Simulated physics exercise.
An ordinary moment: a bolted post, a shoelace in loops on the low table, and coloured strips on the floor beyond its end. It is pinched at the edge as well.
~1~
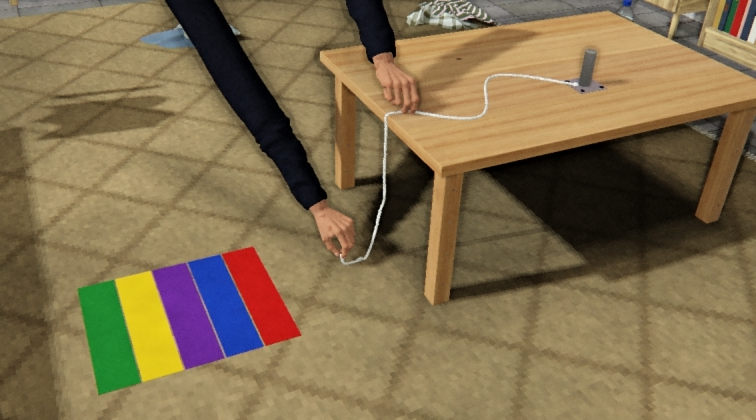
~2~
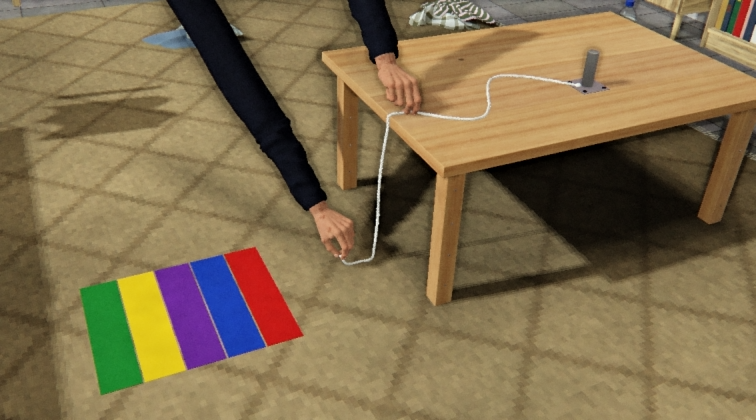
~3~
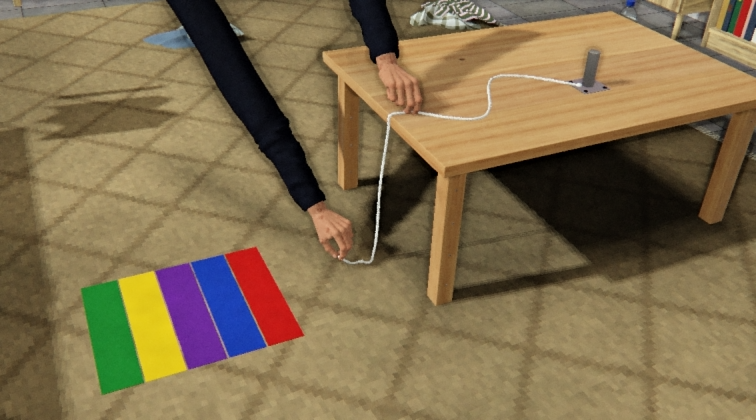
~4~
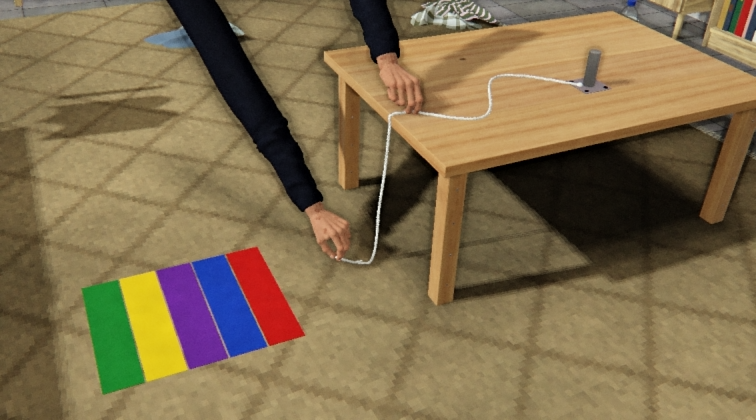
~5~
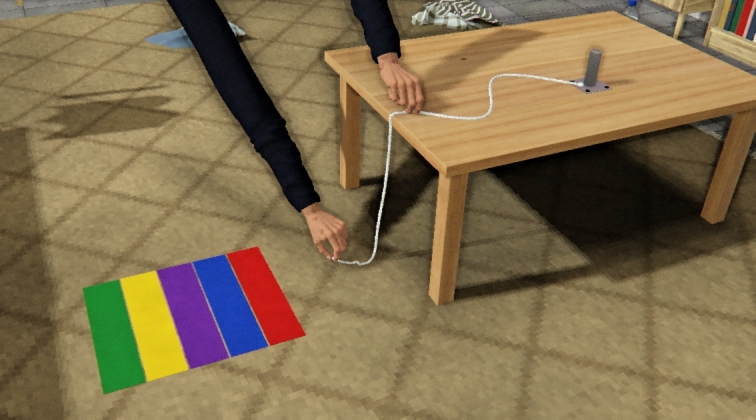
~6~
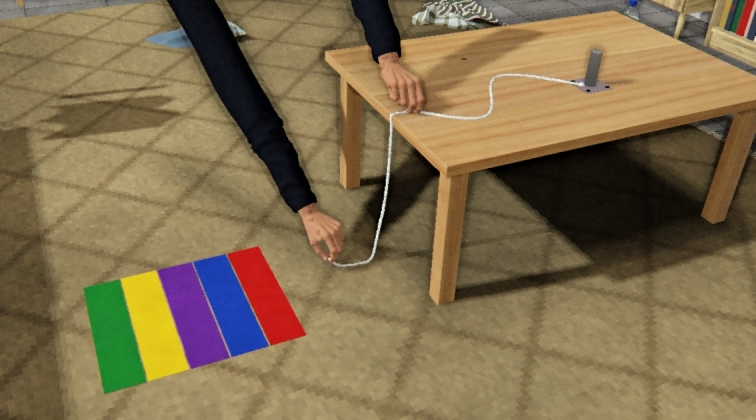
One hand pressed a white shoelace to the edge of a low wooden table while the other held its dangling end near the floor, easing it slightly left towards the coloured strips.
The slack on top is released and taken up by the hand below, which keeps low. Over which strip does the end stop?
It gets as far as the yellow strip.
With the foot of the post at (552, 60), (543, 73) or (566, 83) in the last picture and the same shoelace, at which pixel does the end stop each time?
Near (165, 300), (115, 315) and (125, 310).
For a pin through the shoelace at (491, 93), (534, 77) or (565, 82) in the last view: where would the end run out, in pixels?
In that order: (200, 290), (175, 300) and (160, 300).
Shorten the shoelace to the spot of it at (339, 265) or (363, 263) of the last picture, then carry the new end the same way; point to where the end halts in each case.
Near (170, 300) and (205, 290).
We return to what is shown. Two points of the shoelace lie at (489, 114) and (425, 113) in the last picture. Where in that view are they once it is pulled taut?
The first at (419, 111), the second at (361, 144).
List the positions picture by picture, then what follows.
The first picture shows end (341, 255); red (274, 322); blue (237, 333); purple (198, 344); yellow (157, 356); green (115, 368).
The second picture shows end (340, 256); shoelace through (545, 80) (488, 85) (483, 117) (404, 113) (380, 179) (375, 241).
The third picture shows end (339, 256).
The fourth picture shows end (336, 257); shoelace through (547, 80) (490, 85) (485, 116) (405, 113) (384, 178) (376, 241).
The fifth picture shows end (333, 258).
The sixth picture shows end (330, 259); shoelace through (548, 79) (491, 85) (486, 116) (407, 113) (388, 178) (376, 241).
Soon after, end near (218, 287); over blue.
Then, end near (175, 298); over purple.
At full stretch, end near (150, 304); over yellow. The yellow one.
